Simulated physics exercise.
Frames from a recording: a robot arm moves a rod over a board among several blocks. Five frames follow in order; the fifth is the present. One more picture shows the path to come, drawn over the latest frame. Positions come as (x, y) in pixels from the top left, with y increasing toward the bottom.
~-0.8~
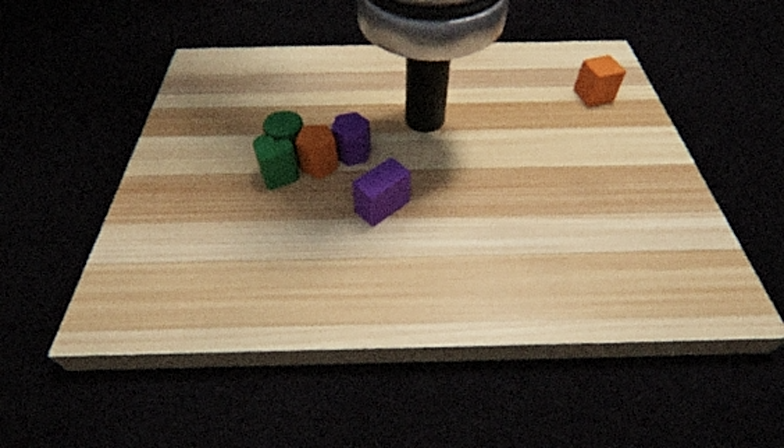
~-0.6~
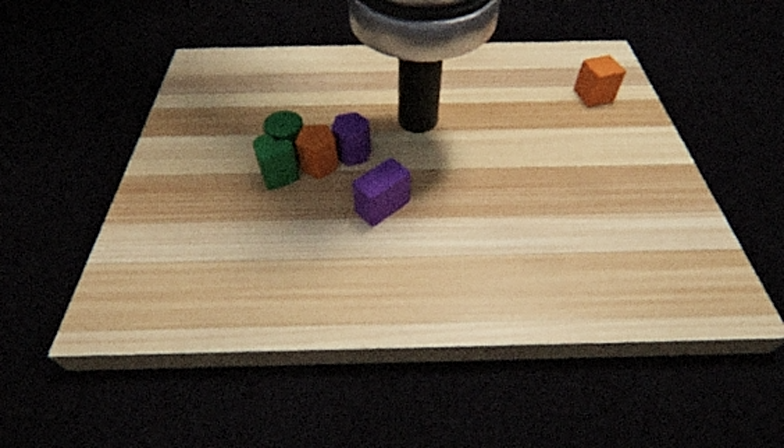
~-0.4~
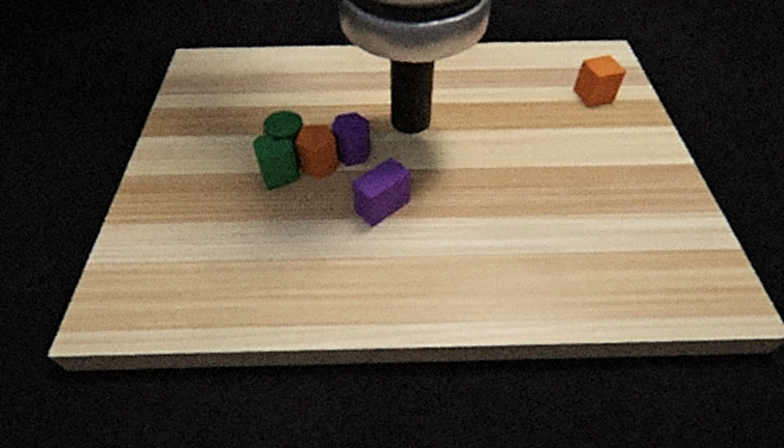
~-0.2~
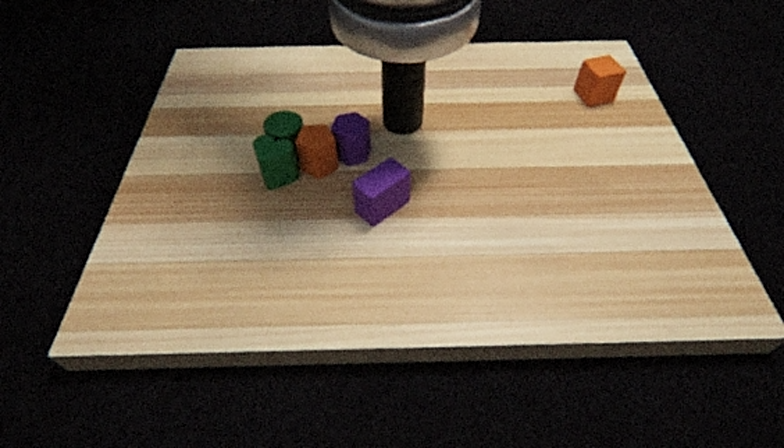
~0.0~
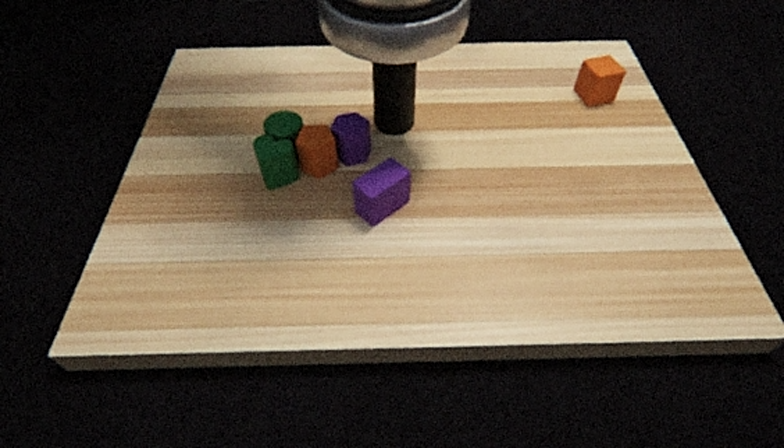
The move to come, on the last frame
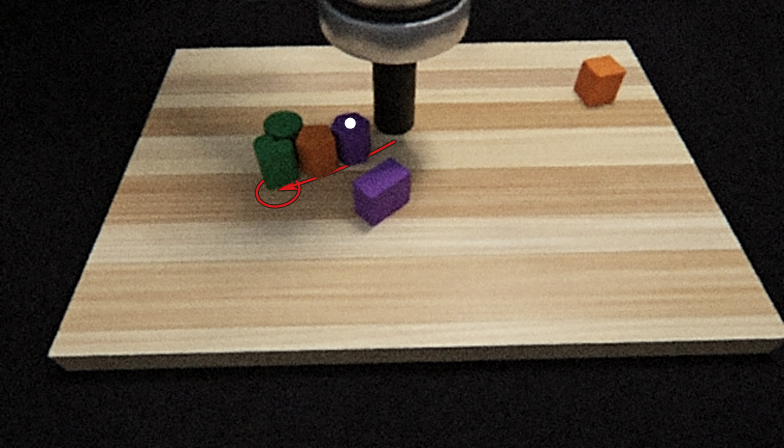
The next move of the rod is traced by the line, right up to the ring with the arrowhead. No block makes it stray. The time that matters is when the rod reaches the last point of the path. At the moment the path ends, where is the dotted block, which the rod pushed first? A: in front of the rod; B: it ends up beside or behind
Option A.
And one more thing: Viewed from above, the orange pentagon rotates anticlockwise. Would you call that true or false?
The claim holds.
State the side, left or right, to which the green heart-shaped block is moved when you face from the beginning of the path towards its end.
Shifts right.
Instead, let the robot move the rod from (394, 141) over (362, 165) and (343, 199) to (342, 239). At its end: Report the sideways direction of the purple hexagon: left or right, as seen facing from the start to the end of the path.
It's pushed right.
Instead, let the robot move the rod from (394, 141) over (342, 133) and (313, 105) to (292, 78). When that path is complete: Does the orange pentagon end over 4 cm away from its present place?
Going by the path, no.
Drawn move, from (394, 141) via (341, 168), ending at (278, 190); the dot is on the purple hexagon.
On the path given first. One third of the way, rod (358, 141); green heart-shaped block (246, 153), turned 35° clockwise; green disc (272, 124); orange pentagon (284, 149), turned 15° anticlockwise; purple hexagon (317, 137).
Two thirds of the way, rod (317, 158); green heart-shaped block (212, 161), turned 90° clockwise; green disc (272, 124); orange pentagon (240, 171), turned 20° anticlockwise; purple hexagon (273, 155).
At the end, rod (273, 172); green heart-shaped block (188, 166), turned 135° clockwise; green disc (272, 124); orange pentagon (194, 192), turned 25° anticlockwise; purple hexagon (227, 172).
